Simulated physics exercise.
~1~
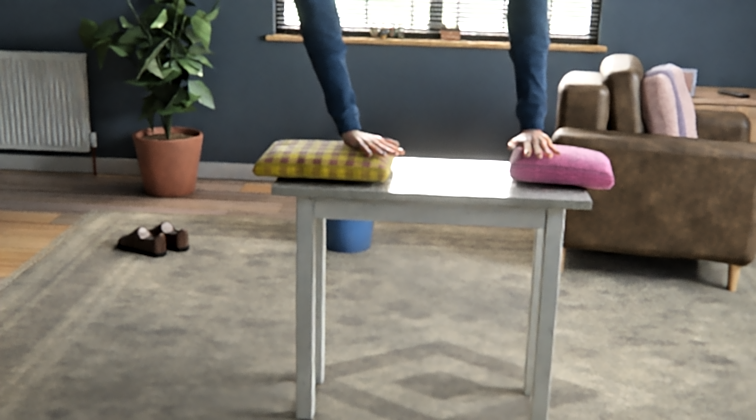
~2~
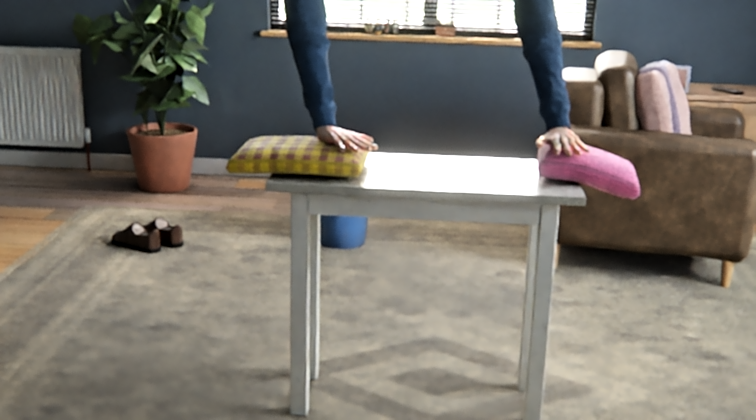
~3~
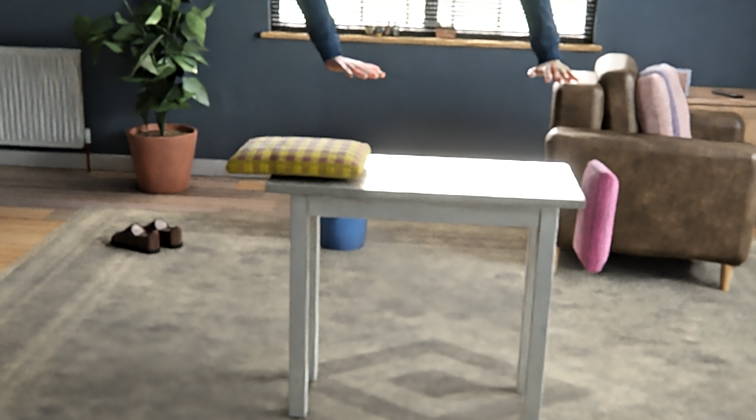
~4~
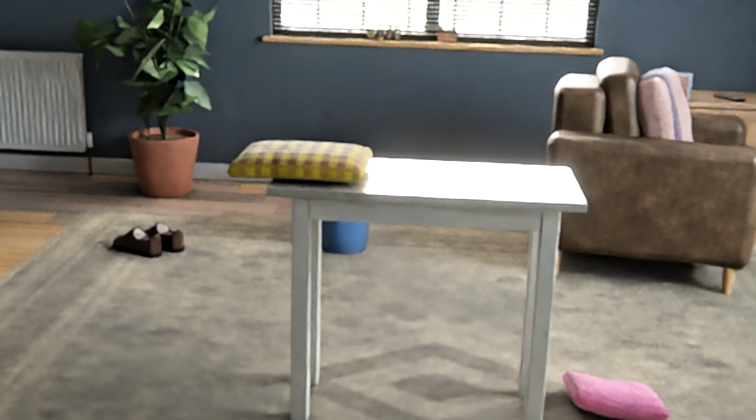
Two hands slid a yellow checked cushion left and a pink one right until both stuck out past the ends of a white table, then let go; the pink one tipped off onto the floor while the yellow one stayed put.
